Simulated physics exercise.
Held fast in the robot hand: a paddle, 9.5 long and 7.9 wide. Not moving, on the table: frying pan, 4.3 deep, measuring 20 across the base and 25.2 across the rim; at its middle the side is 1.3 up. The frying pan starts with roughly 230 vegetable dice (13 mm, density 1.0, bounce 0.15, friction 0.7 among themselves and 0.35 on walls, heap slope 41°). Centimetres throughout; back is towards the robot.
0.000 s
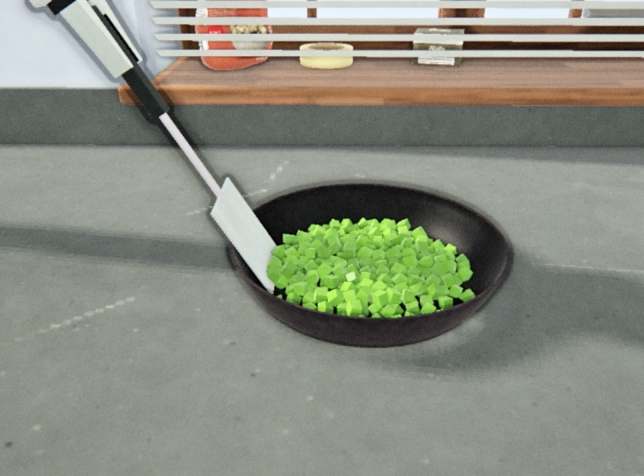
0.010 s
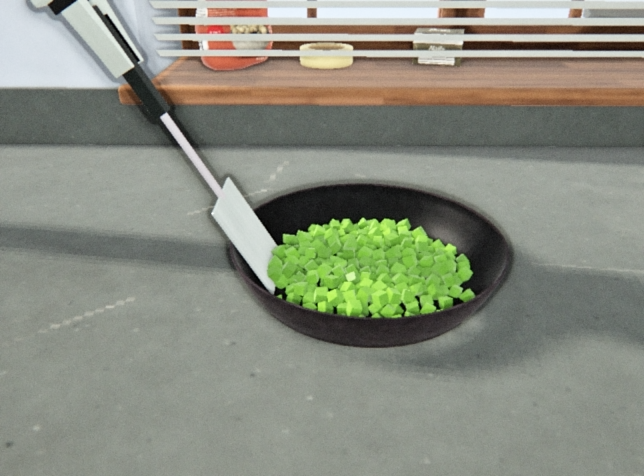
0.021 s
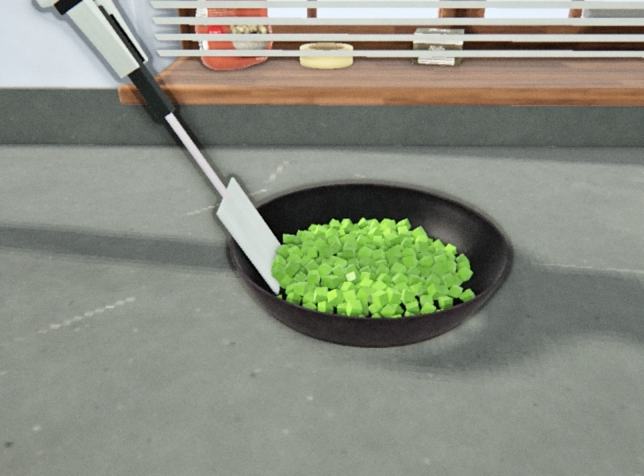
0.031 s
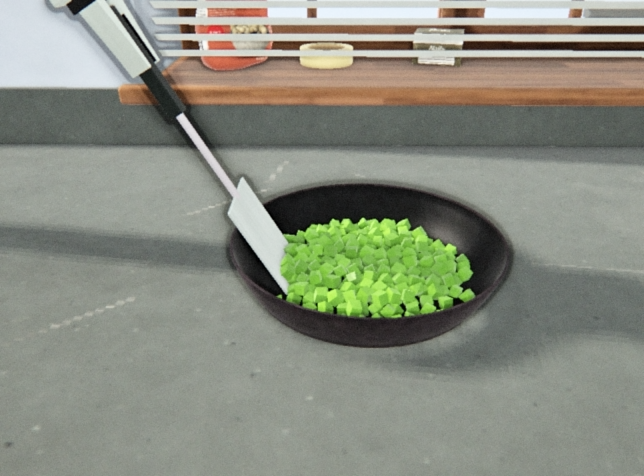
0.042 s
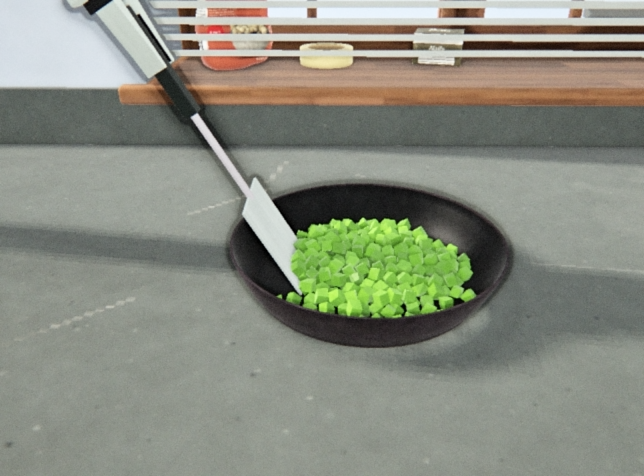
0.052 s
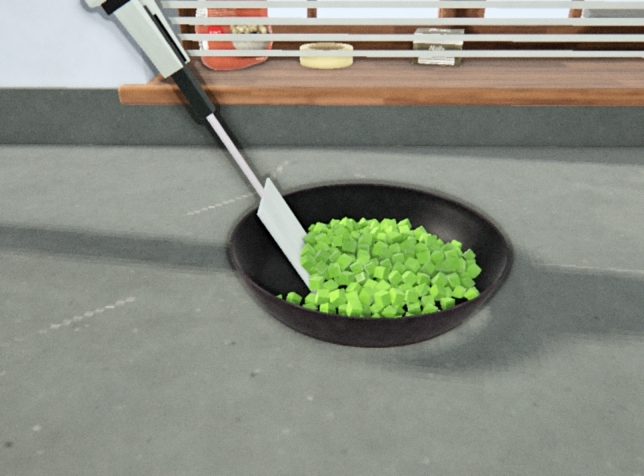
The clip shows a dark frying pan of bright green cubes resting on a grey surface while a robot-held spatula with a pale blade, at first nearly still, slides rightward inside the pan, pushing the nearest cubes slightly right.
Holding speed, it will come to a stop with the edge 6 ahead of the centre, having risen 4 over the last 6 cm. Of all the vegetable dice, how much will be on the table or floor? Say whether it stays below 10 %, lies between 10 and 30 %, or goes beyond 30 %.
It lies between 10 and 30 %.
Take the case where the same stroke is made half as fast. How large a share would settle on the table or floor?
About 0 per cent.
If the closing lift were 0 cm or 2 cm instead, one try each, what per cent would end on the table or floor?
10 and 15 per cent.
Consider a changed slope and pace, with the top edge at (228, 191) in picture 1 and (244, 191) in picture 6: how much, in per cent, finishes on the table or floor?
About 5 per cent.
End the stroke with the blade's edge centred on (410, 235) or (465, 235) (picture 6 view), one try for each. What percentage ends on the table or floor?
About 10 and 30 per cent.
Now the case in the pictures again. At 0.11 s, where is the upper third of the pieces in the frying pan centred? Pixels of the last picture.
The middle sits at approx. (399, 245).
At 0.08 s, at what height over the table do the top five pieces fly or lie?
I'd put them at about 5 centimetres above the table.
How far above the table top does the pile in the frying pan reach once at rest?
Some 5.5 cm above the table.
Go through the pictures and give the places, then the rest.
The paddle top edge at (220, 194), sloping 60°; upper third of the load around (353, 263), from x 275 to 470, top at y 225; 232 in the frying pan, in the first picture.
The paddle top edge at (221, 194), sloping 60°; upper third of the load around (353, 263), from x 275 to 470, top at y 225, in the second picture.
The paddle top edge at (225, 194), sloping 60°; upper third of the load around (353, 263), from x 280 to 470, top at y 225, in the third picture.
The paddle top edge at (236, 194), sloping 60°; upper third of the load around (354, 261), from x 280 to 470, top at y 225, in the fourth picture.
The paddle top edge at (249, 195), sloping 60°; upper third of the load around (357, 259), from x 280 to 470, top at y 225, in the fifth picture.
The paddle top edge at (263, 195), sloping 60°; upper third of the load around (363, 257), from x 280 to 475, top at y 225; 232 in the frying pan, in the sixth picture.
After 0.08 s, sloping 60°, highest piece 5 above the table; 232 in the frying pan.
After 0.11 s, sloping 60°, highest piece 6 above the table; 232 in the frying pan.
After 0.32 s, sloping 60°, highest piece 5 above the table; 187 in the frying pan, 41 on the table or floor, 4 on the blade or in flight.
After 1.37 s, sloping 60°, highest piece 5 above the table; 187 in the frying pan, 45 on the table or floor.
In the end, 187 in the frying pan, 45 on the table or floor. That is 19 % on the table or floor.
